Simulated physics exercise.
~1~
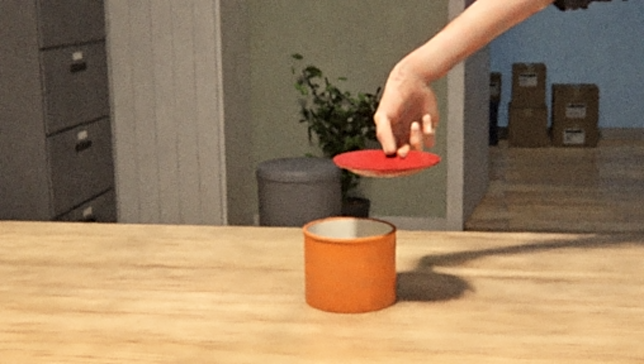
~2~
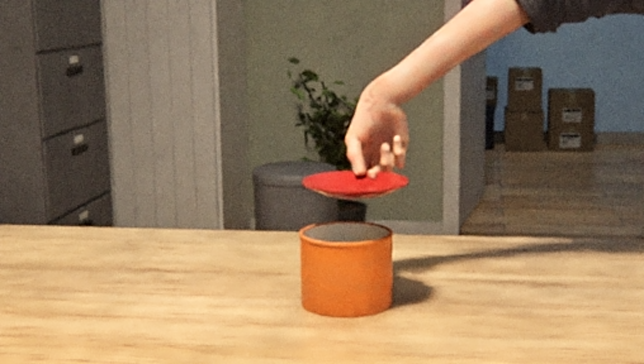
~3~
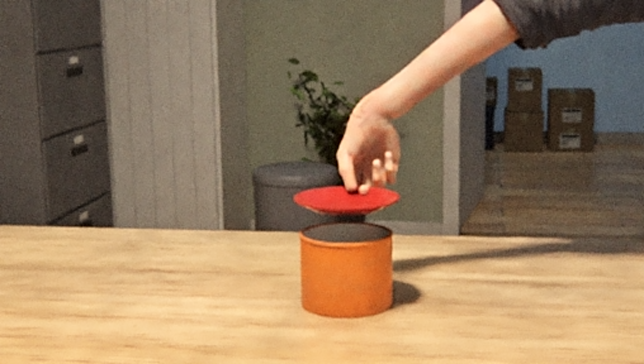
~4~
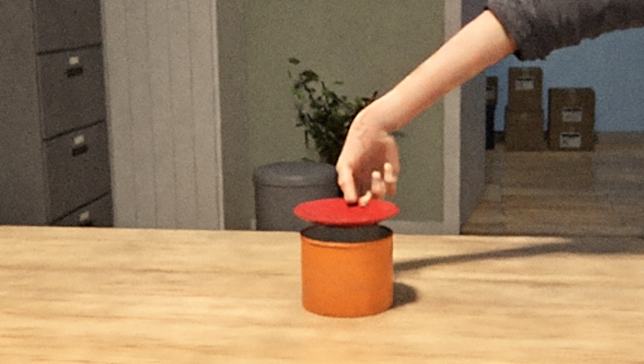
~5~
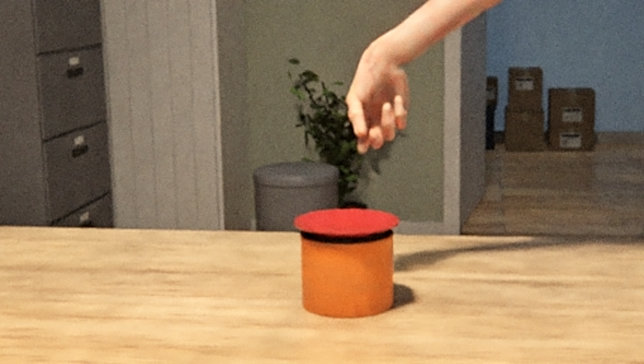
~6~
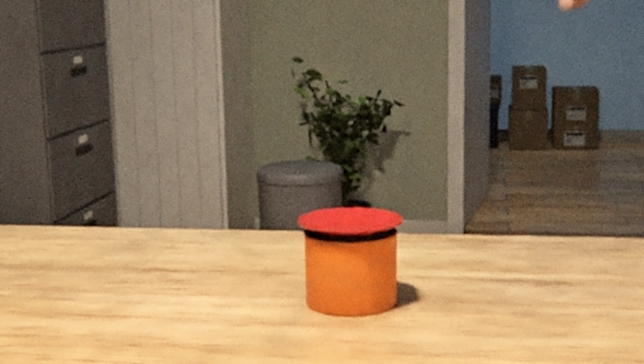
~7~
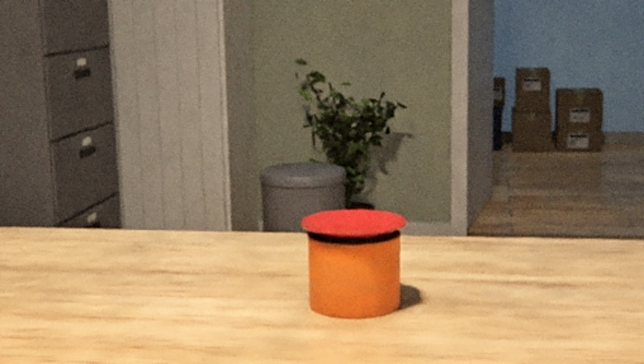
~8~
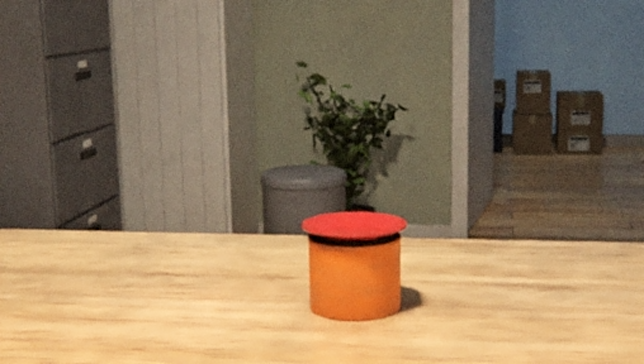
In the video, a hand holds a red saucer above an orange pot on a wooden table, moves it left and lowers it over the opening. The hand lets go and withdraws, leaving the saucer resting on the rim like a lid.
